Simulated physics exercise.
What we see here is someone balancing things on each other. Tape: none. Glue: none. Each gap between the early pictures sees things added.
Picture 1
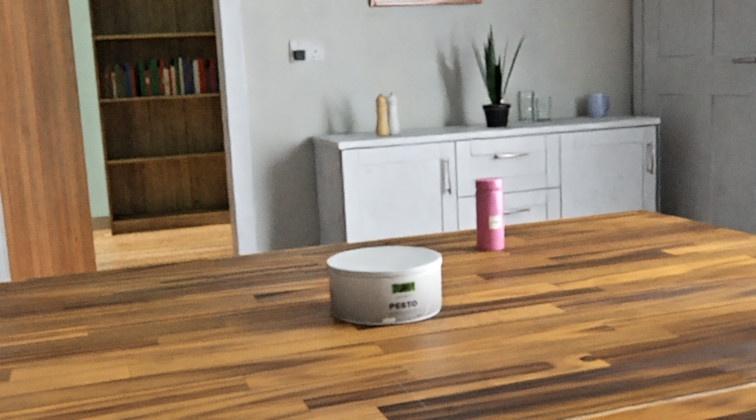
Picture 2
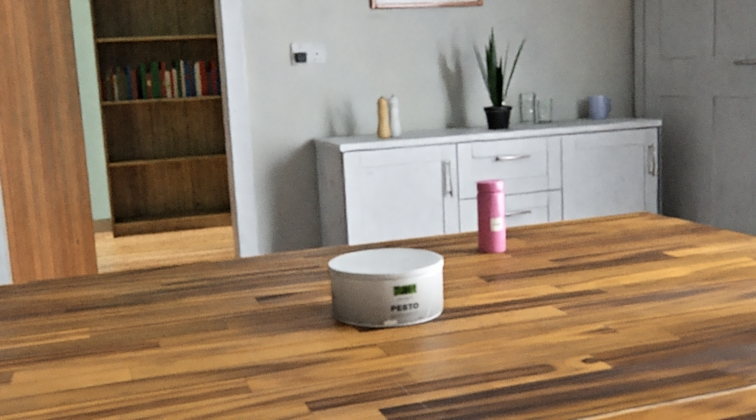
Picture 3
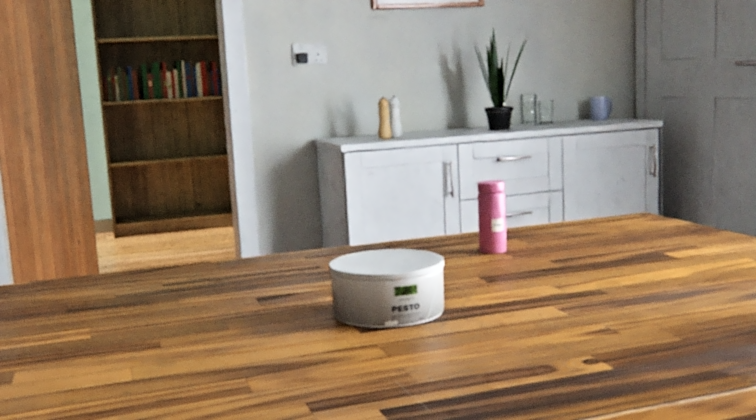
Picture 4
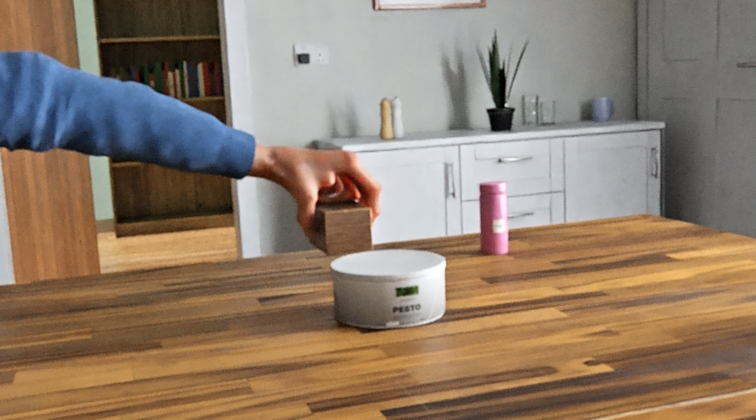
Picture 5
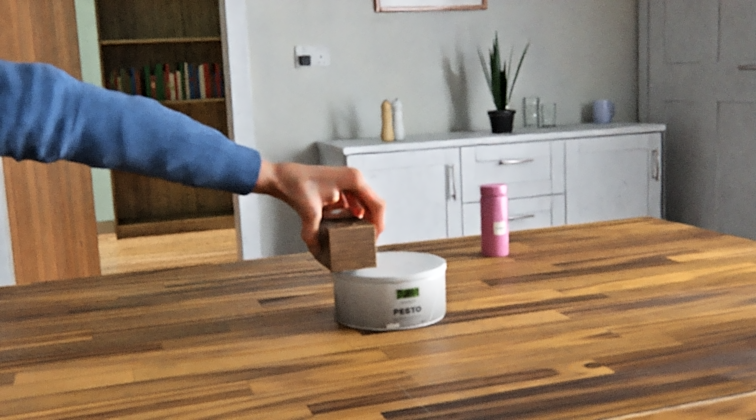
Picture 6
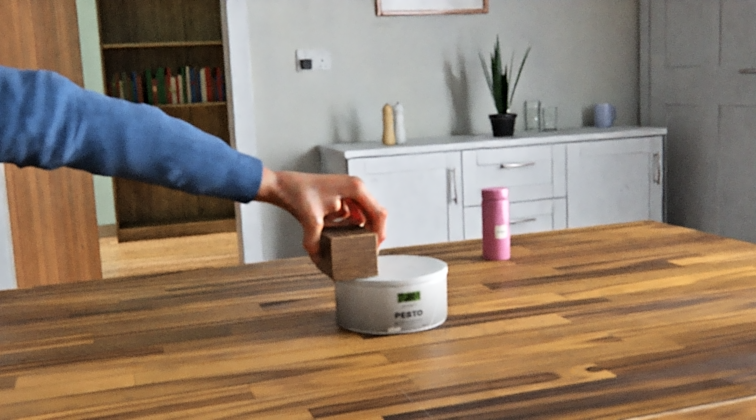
We see a white tub on a wooden table with a pink container behind it, then a blue-sleeved arm reaches in from the left and lowers a brown block onto the tub's left edge, fingers still gripping it.
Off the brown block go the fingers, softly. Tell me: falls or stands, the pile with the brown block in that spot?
Stands.
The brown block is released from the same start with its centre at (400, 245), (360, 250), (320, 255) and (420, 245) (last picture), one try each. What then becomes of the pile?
Lab note - try 1: No collapse; try 2: No collapse; try 3: Collapse; try 4: No collapse.
Then, 0.60 s on from there, no change.
Then, 1.60 s on from there, brown block resting near (345, 252).
In the end, all 3 unmoved. At the end, from the last picture's camera, brown block near (345, 252). The pile keeps its balance.
